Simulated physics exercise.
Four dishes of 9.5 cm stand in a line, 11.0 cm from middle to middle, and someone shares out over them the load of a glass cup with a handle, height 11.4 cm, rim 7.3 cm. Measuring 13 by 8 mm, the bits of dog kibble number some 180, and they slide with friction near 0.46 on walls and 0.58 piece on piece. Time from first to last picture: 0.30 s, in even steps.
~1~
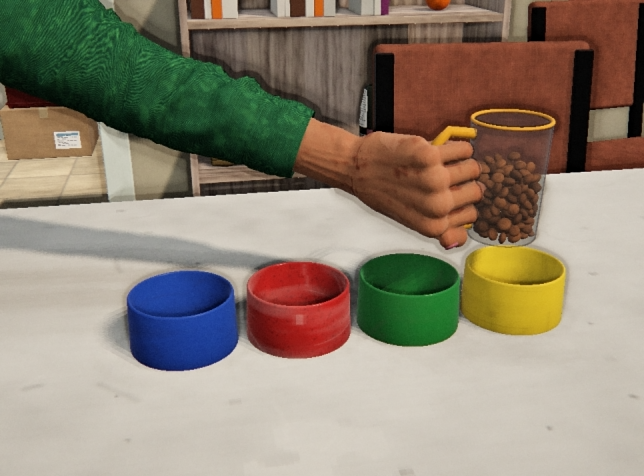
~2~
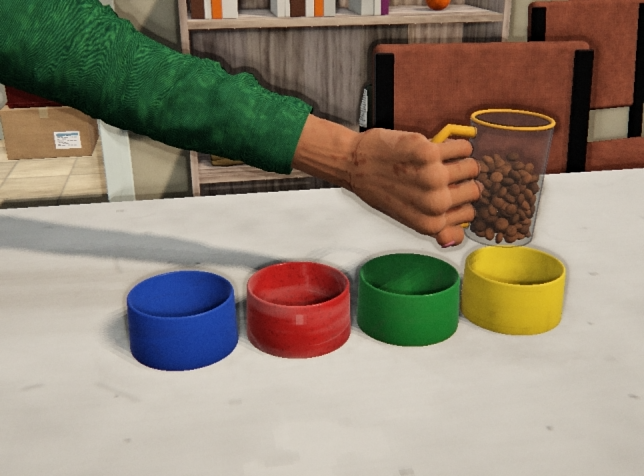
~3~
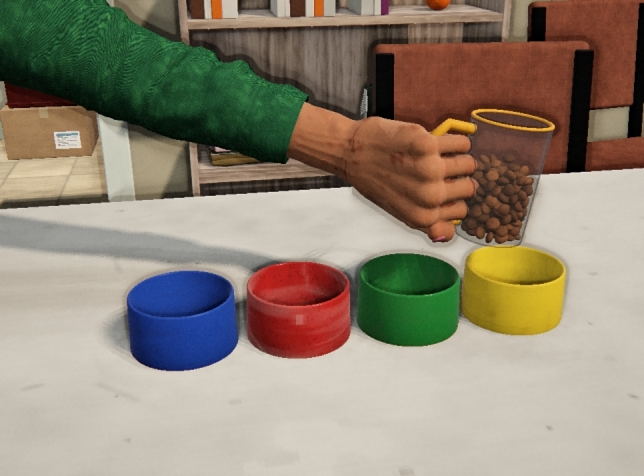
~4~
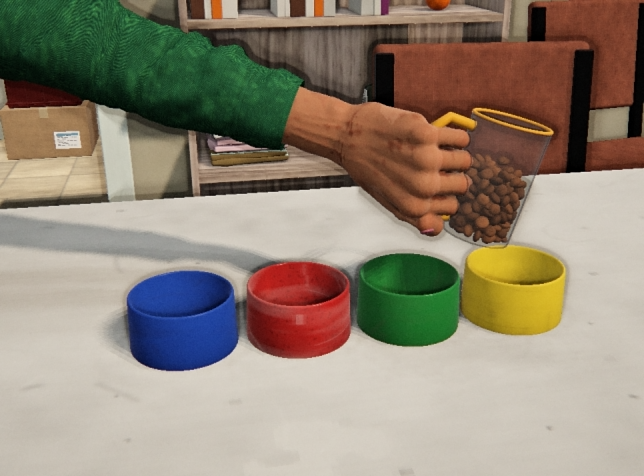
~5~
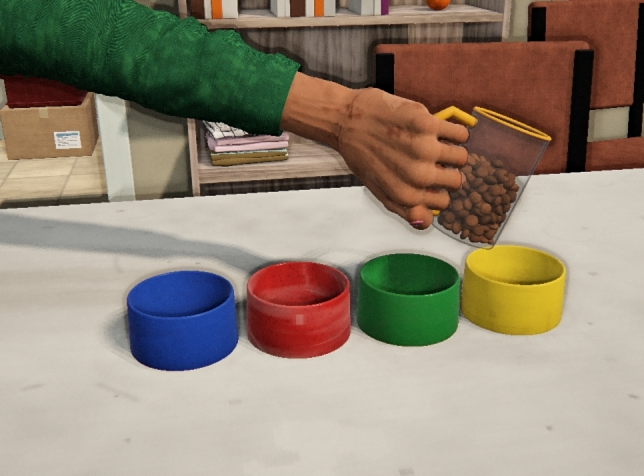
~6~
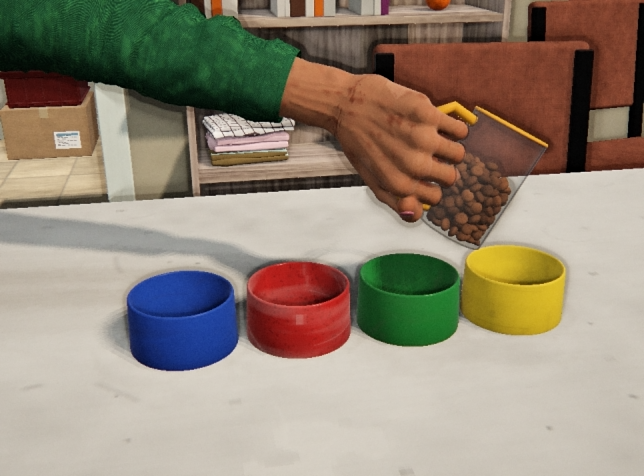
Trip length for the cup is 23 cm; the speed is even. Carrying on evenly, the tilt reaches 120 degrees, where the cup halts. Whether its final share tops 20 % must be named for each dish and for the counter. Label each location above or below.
Labels - red dish: Below, blue dish: Below, green dish: Above, yellow dish: Below, counter: Below.
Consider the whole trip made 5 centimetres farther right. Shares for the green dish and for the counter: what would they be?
I'd expect green at 30 and the counter at 20.
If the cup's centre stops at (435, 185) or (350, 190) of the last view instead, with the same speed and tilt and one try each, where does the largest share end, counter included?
Most lands at yellow on the first run and at green on the second.
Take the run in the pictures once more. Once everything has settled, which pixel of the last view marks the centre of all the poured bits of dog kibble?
Somewhere around (409, 298) in the final frame.
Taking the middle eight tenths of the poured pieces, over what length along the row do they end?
The stretch is around 6 cm long.
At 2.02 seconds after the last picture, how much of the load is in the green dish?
I'd say close to 95 per cent at that point.
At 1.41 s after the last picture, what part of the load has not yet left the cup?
About 0 %.
Then, 0.84 s after the last picture, tilt 120 degrees; cup holds 85 %, green 15 %.
Then, 1.41 s after the last picture, tilt 120 degrees; cup holds 0 %, green 95 %.
Then, 2.02 s after the last picture, tilt 120 degrees; cup holds 0 %, green 95 %.
In the end, red 0 %, blue 0 %, green 95 %, yellow 0 %, counter 0 %.
